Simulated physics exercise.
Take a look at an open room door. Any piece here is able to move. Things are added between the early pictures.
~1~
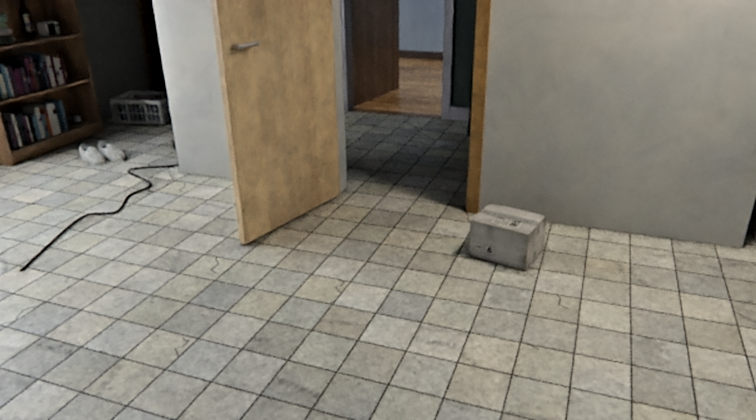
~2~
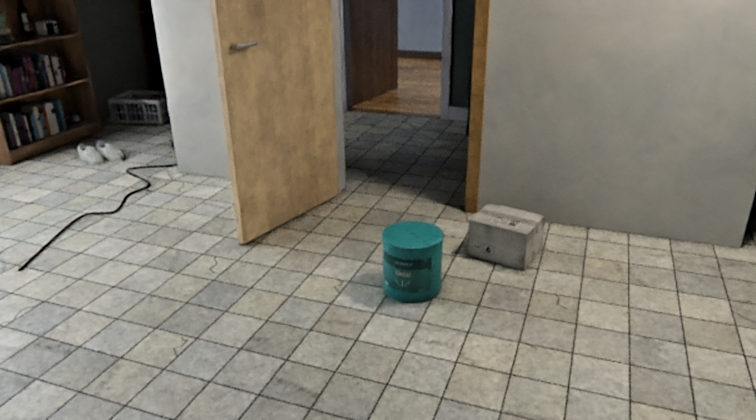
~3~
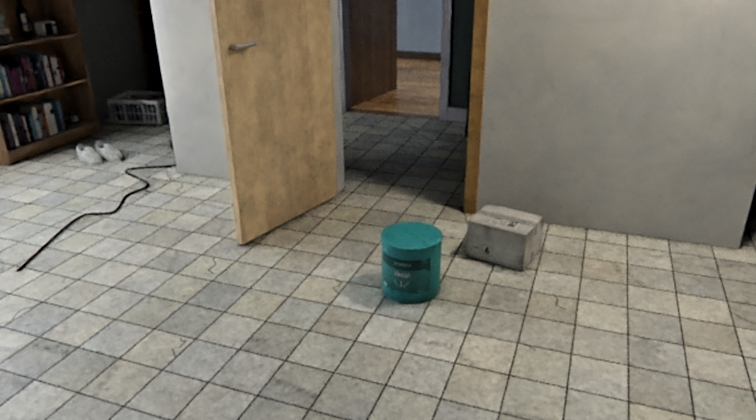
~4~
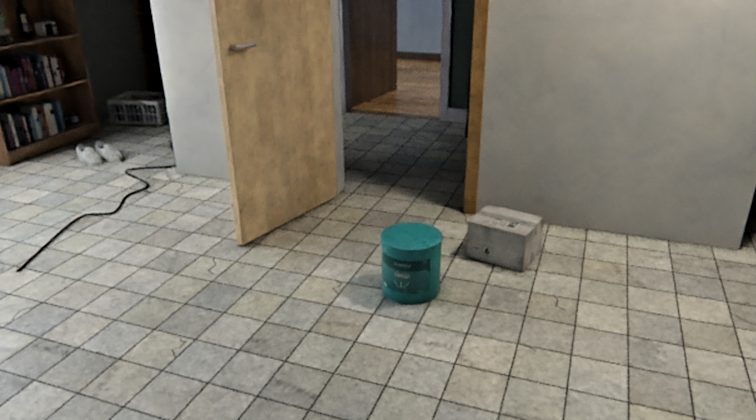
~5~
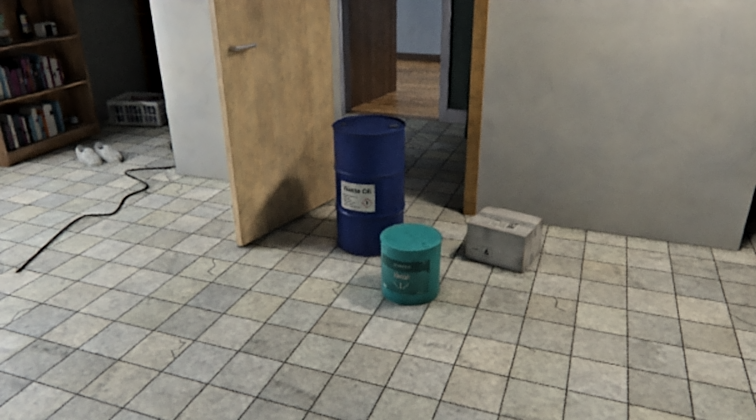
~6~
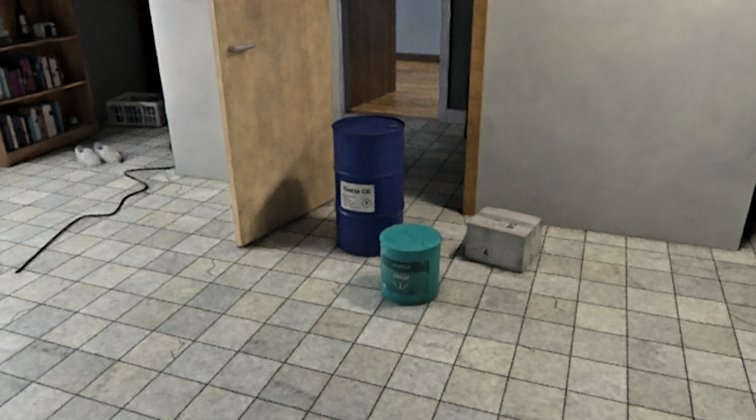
To begin with, a wooden door stands wide open on a tiled floor, with a pale grey block near the doorway. A turquoise pail appears left of the block, and later a dark blue drum appears behind the pail, while the door and block stay still.
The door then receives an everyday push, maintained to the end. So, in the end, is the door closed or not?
In the end it is not closed.
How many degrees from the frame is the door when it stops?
Roughly 65 degrees open.
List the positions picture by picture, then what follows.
The first picture shows door wide open and still.
The second picture shows door wide open and still; turquoise pail (412, 261); white box (506, 235).
The third picture shows door wide open and still; turquoise pail (411, 262); white box (505, 236).
The fourth picture shows door wide open and still; turquoise pail (411, 263); white box (505, 237).
The fifth picture shows door wide open and still; turquoise pail (411, 264); white box (504, 238).
The sixth picture shows door wide open and still; blue drum (370, 185); turquoise pail (410, 264).
Then, 0.40 s after the last picture, door at 91°.
Then, 0.60 s after the last picture, door at 75°.
Then, 0.70 s after the last picture, door at 66°.
At rest, door at 65°; all 3 in place. Seen from the same camera at the end, blue drum near (373, 185).
